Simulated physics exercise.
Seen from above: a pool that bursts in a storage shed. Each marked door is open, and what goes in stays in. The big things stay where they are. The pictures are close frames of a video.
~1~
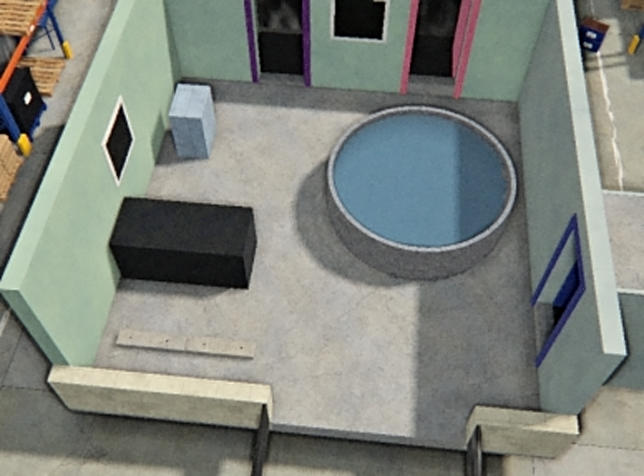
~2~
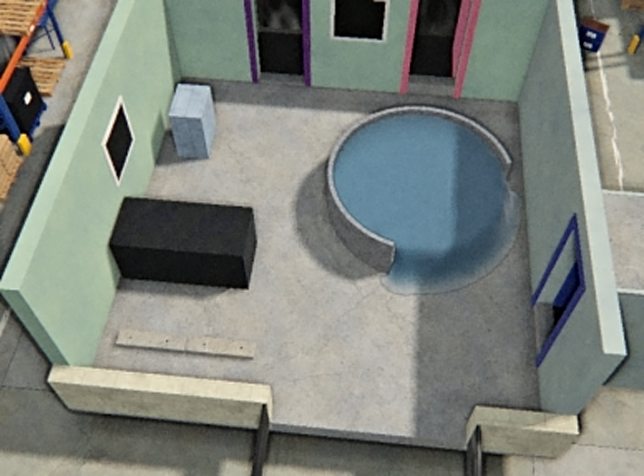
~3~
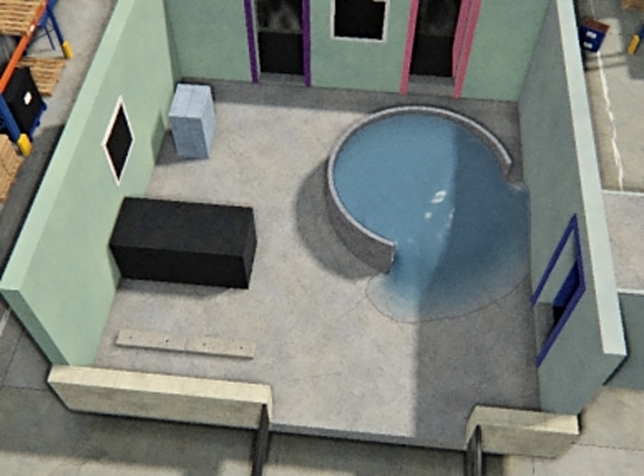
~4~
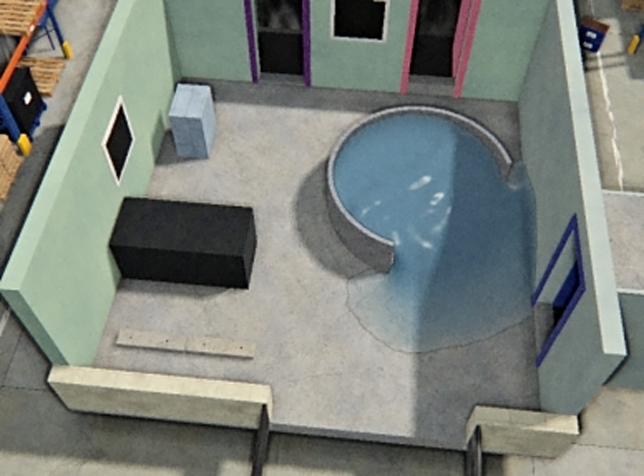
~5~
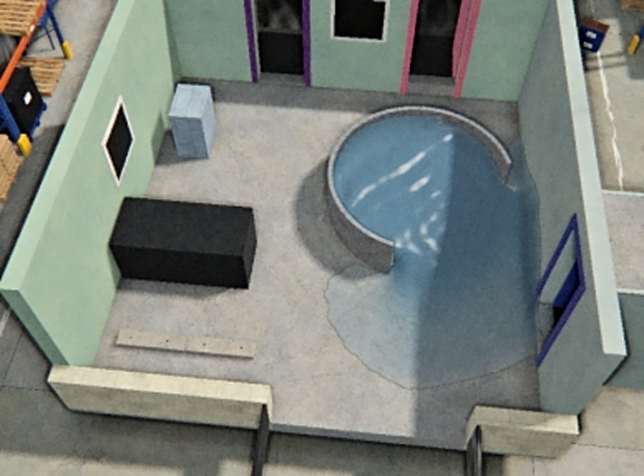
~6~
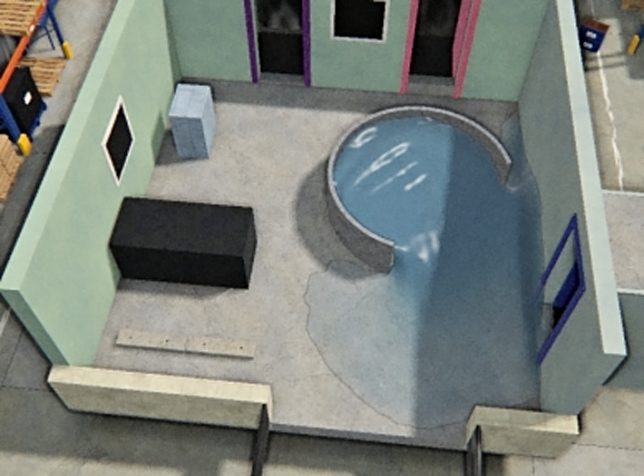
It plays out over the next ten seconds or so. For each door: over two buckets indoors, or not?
One by one: The blue door floods; the pink door holds within the limit; the purple door holds within the limit.
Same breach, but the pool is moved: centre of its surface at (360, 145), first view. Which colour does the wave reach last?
Last comes the purple-painted one.
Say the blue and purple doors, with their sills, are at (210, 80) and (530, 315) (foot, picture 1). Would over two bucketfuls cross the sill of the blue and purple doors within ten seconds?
My reading: The blue door keeps below it; the purple door lets more in.
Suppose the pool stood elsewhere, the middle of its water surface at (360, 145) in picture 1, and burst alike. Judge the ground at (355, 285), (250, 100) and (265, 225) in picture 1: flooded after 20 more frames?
One after the other: Flooded, free of water, free of water.
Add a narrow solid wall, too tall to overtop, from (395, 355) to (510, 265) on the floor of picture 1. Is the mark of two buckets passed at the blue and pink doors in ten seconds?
Then: The blue door holds; the pink door is under.
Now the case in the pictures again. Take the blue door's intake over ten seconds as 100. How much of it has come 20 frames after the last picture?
Near 80 in a hundred.
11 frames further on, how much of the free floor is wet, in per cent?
Near 30 in a hundred.
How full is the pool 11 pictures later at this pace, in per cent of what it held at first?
Near 38 in a hundred.
A moment on, water covers 35 % of the floor; the blue door under two buckets in, the pink door not reached, the purple door not reached.
Next, water covers 30 % of the floor; the blue door over two buckets in, the pink door wet at the sill, nothing in, the purple door not reached.
Then, water covers 60 % of the floor; the blue door far over two buckets in, the pink door wet at the sill, nothing in, the purple door wet at the sill, nothing in.
Later, water covers 85 % of the floor; the blue door far over two buckets in, the pink door wet at the sill, nothing in, the purple door wet at the sill, nothing in.
In the end, water covers 95 % of the floor; the blue door far over two buckets in, the pink door wet at the sill, nothing in, the purple door wet at the sill, nothing in.
